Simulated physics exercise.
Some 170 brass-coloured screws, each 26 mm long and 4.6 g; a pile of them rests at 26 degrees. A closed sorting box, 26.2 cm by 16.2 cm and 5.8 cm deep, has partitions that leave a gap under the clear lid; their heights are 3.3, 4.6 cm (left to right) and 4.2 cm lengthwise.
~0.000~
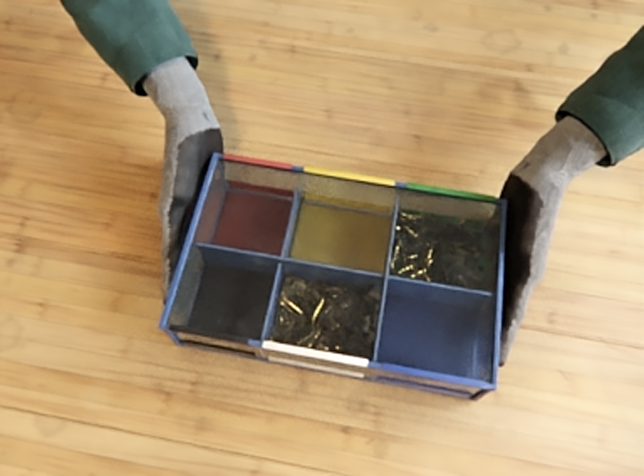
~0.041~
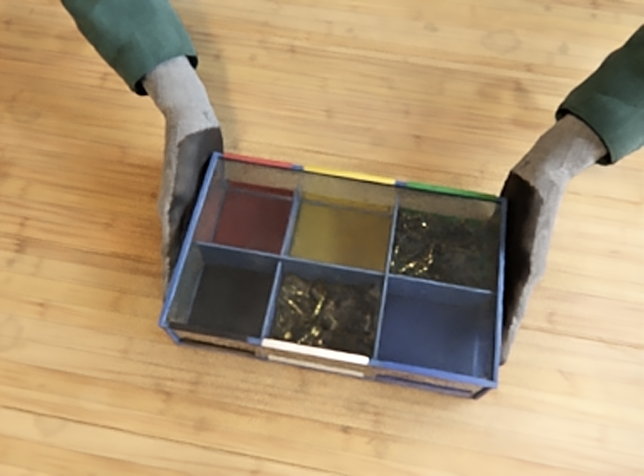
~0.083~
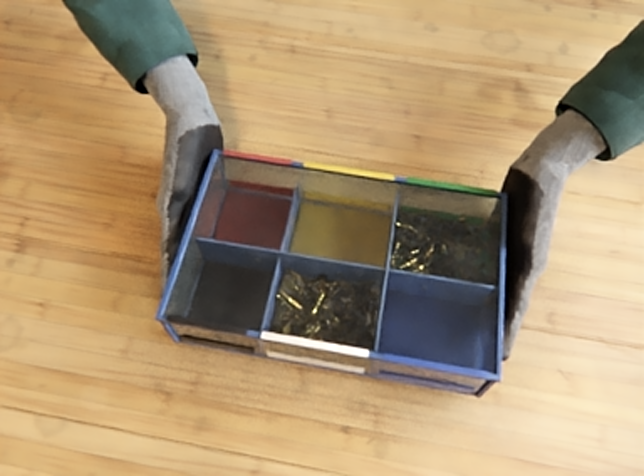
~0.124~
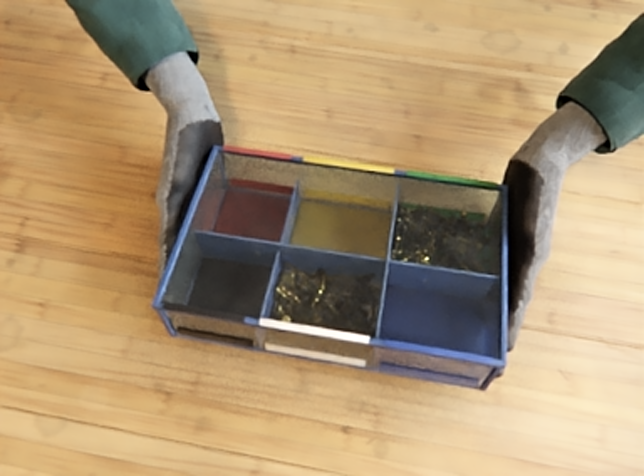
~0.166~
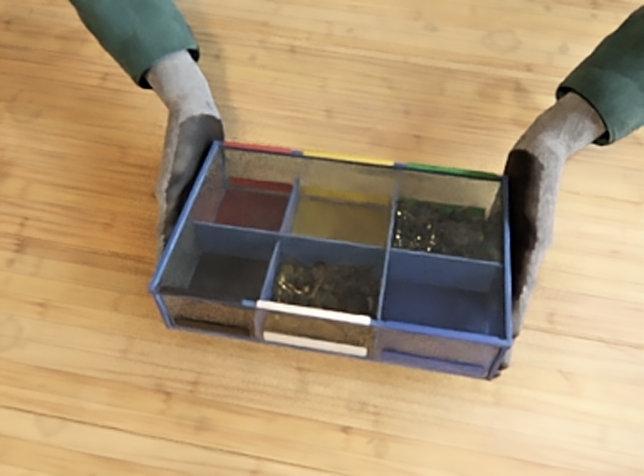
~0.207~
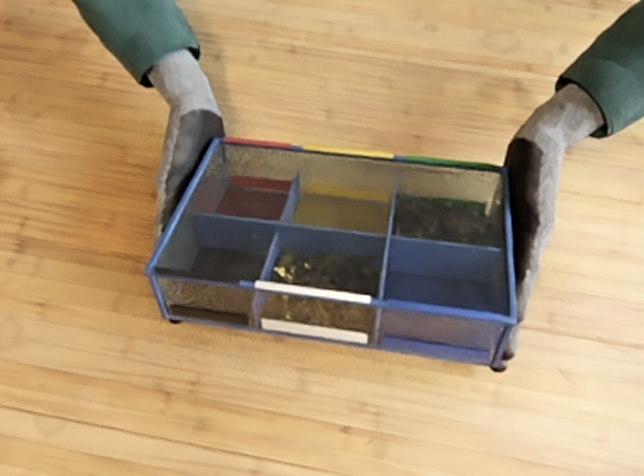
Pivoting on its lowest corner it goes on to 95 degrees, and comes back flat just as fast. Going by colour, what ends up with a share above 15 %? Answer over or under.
Red compartment: Under; blue compartment: Under; green compartment: Over; yellow compartment: Under; white compartment: Over; black compartment: Under.
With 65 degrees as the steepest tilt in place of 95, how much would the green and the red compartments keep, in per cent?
Then: Green 55, red 0.
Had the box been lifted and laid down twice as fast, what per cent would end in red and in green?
Red 5; green 55.
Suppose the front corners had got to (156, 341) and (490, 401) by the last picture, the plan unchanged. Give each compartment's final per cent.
Red 0; blue 10; green 40; yellow 0; white 45; black 0.
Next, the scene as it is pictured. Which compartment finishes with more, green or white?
It is the green one.
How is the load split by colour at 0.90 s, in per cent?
Red 0; blue 0; green 55; yellow 5; white 40; black 0.
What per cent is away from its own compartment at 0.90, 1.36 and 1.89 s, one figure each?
In turn: 5, 15, 15.
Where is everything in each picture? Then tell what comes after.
In the first frame, box tilt 0 degrees, front corners at (165, 325) and (491, 385); green 55 %, white 45 %.
In the second frame, box tilt 1 degrees, front corners at (164, 323) and (492, 383).
In the third frame, box tilt 4 degrees, front corners at (162, 316) and (495, 375), lowest corner left back.
In the fourth frame, box tilt 8 degrees, front corners at (159, 304) and (500, 361), lowest corner left back.
In the fifth frame, box tilt 13 degrees, front corners at (155, 288) and (505, 342), lowest corner left back.
In the sixth frame, box tilt 19 degrees, front corners at (151, 270) and (510, 320), lowest corner left back; green 55 %, white 45 %. The box's pace is about 125 degrees a second.
After 0.90 s, tilt 95 degrees; green 55 %, yellow 5 %, white 40 %.
After 1.36 s, tilt 41 degrees; red 5 %, green 55 %, yellow 5 %, white 35 %.
After 1.89 s, tilt 0 degrees; red 10 %, green 55 %, yellow 5 %, white 30 %.
In the end, at 2.4 s, red 10 %, blue 0 %, green 55 %, yellow 5 %, white 30 %, black 0 %.
